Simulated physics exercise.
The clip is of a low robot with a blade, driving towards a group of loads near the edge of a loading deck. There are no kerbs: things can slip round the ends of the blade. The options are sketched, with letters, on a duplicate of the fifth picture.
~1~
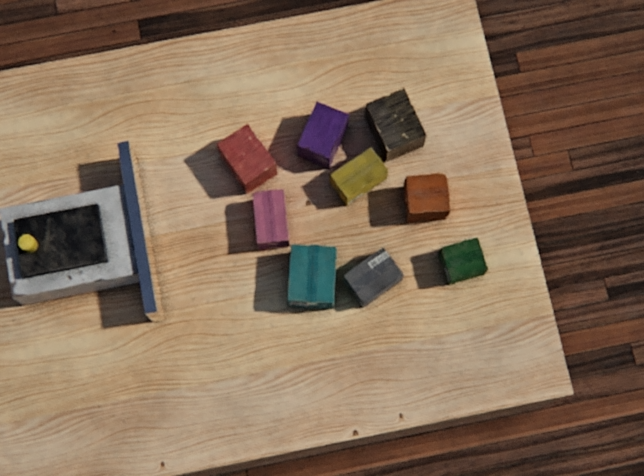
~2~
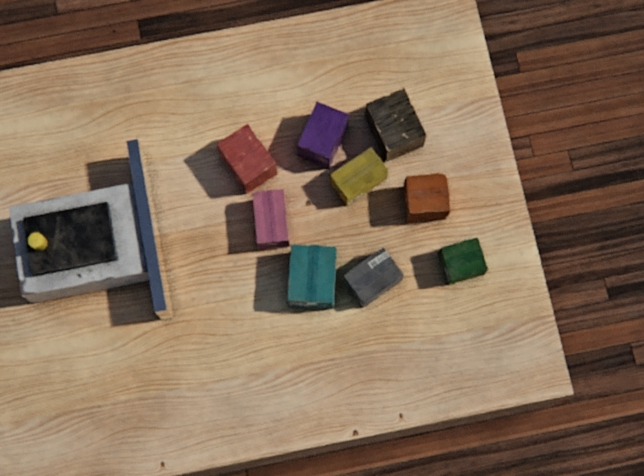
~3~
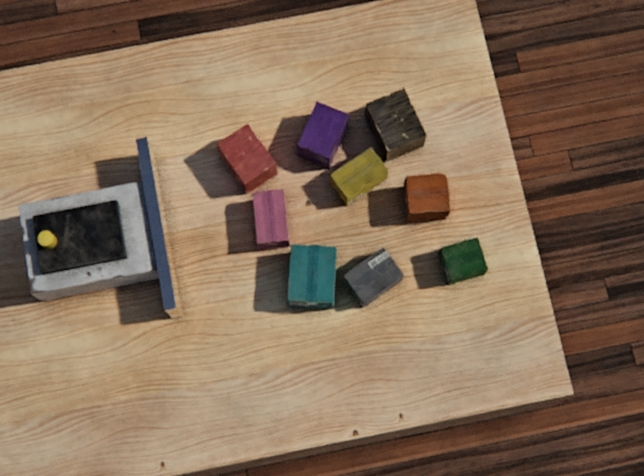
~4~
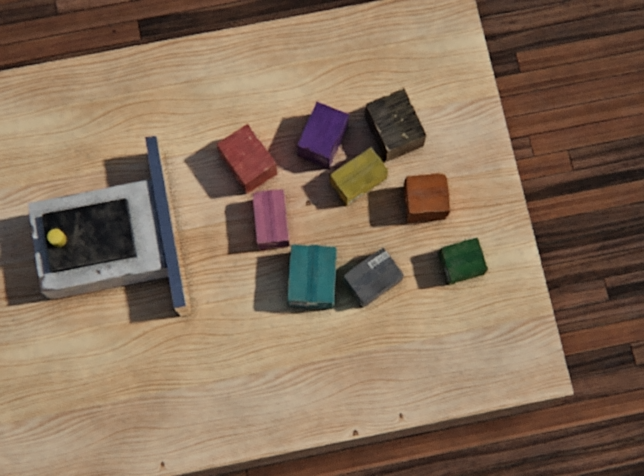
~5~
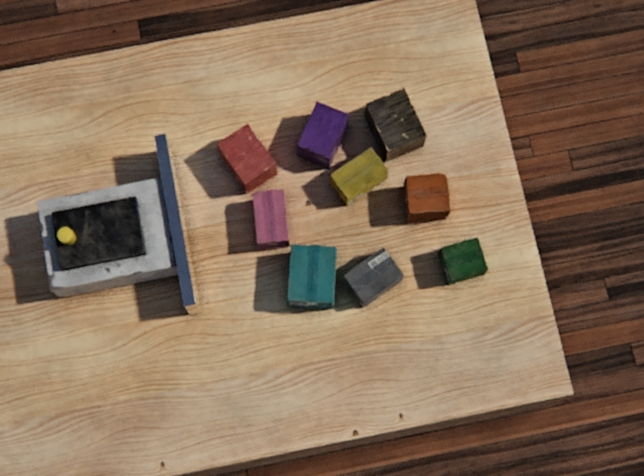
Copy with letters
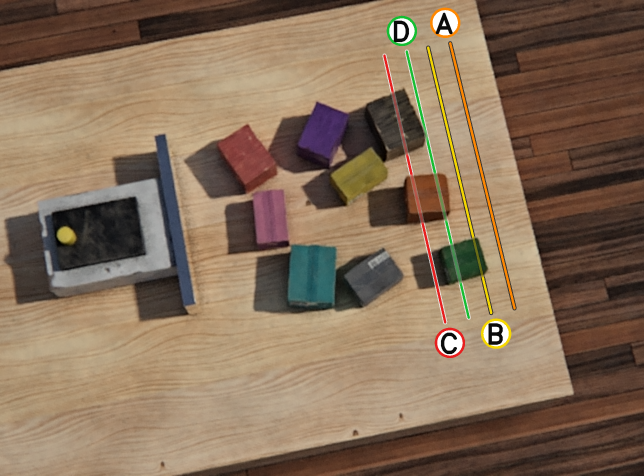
A low grey robot with a blue blade at its front crept steadily to the right across a pale wooden deck, getting a little closer to a scattered group of colourful blocks, which stayed still.
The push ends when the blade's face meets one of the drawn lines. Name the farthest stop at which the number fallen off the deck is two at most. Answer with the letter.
Line D.
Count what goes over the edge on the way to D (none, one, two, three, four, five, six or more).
In all, two.
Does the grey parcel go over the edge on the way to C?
No.
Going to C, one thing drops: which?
It is the green parcel.
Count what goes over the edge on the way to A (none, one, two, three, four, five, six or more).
Six or more.
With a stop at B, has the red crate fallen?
No.
On the marked copy, A at (482, 172); B at (459, 177); C at (414, 185); D at (437, 181).
Taking D. A third of the way, robot (202, 213); purple crate (329, 133); red crate (286, 154).
Two thirds of the way, robot (298, 194); green parcel (501, 254); black crate (451, 112).
When it is over, robot (369, 181); green parcel over the edge; black crate over the edge; two fallen.
As for the rest, A drops six; B drops five; C is within the limit but short.
